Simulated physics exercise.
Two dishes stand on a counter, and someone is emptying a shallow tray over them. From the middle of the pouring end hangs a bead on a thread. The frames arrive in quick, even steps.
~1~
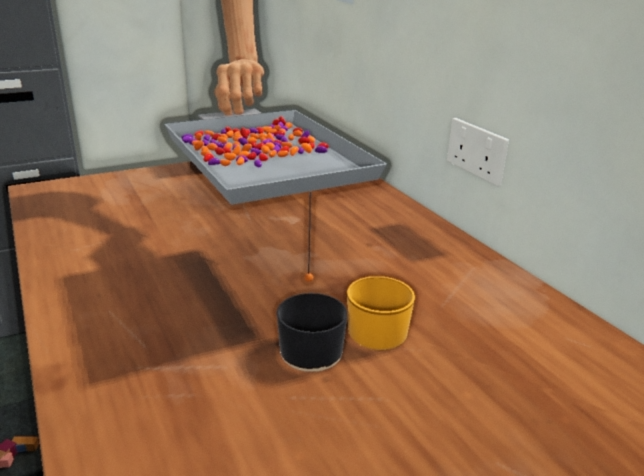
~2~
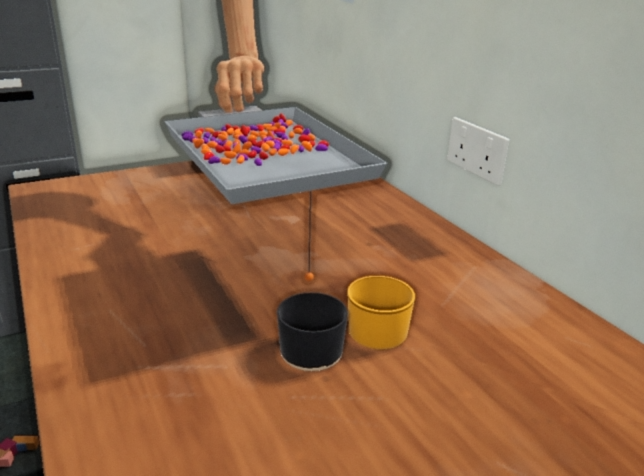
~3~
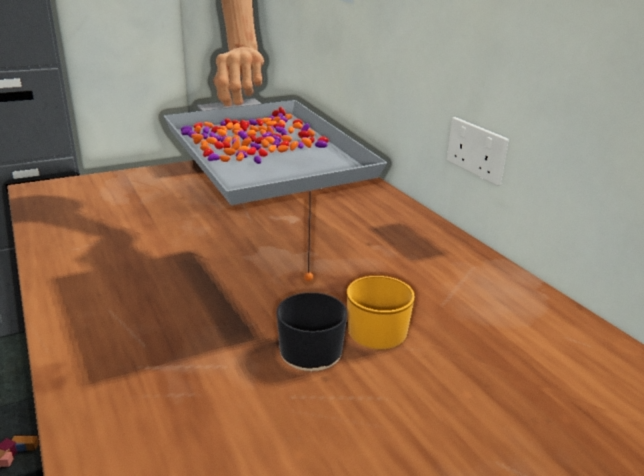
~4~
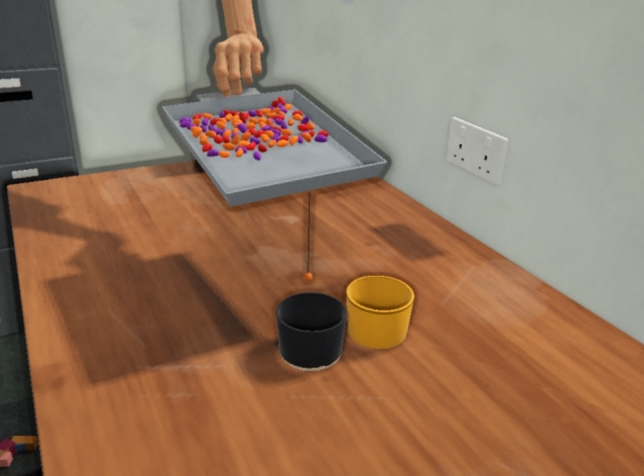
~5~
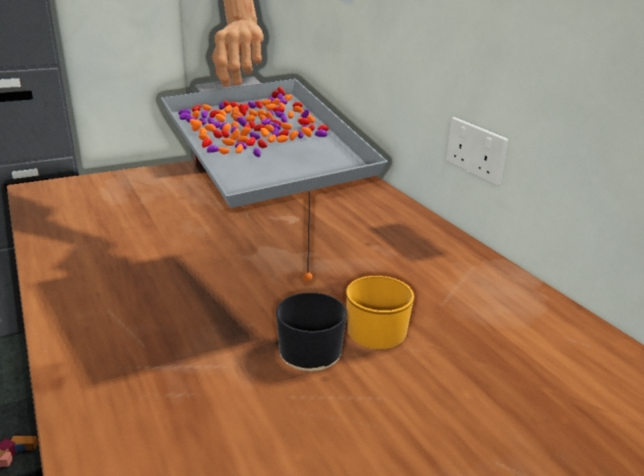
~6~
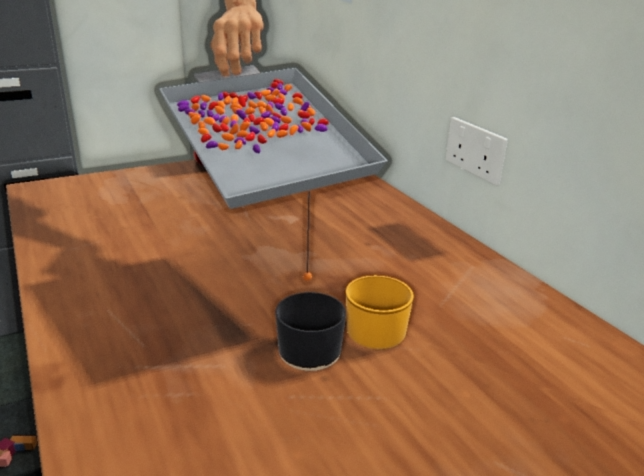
A hand gradually raised the back of a shallow gray tray of colorful jelly beans above a black dish and a yellow one, its front edge dipping slightly at the left corner.
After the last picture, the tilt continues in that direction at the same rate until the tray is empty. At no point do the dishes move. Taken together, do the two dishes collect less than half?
Yes, they get the smaller share.
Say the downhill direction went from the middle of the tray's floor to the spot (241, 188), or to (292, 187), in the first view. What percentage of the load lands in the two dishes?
The share is 0 per cent in the first and 50 per cent in the second.
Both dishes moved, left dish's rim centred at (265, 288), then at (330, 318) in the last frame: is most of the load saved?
At place one the minor share; at place two the minor share.
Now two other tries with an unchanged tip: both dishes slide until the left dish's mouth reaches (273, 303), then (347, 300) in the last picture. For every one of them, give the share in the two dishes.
It comes to near 40 per cent the first time and near 0 per cent the second time.
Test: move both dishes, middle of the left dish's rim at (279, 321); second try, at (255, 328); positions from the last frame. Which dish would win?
The first time it's the left member, the second time the left member.
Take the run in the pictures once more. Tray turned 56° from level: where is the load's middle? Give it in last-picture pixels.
Centre estimate: (268, 176).
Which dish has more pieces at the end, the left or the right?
The one to the left.
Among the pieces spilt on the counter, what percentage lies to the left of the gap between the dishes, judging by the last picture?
100 per cent, roughly.
Just after the last frame, tray tipped steeply; almost all on the tray; about a tenth in the air.
A moment on, tray tipped right over; the larger part on the tray; just a few in the left dish; about a tenth outside both; just a few in the air.
Further on, tray tipped past a quarter turn; roughly a third in the left dish; roughly two thirds outside both.
When it is over, tray tipped past a quarter turn; roughly a third in the left dish; not one in the right dish; roughly two thirds outside both.
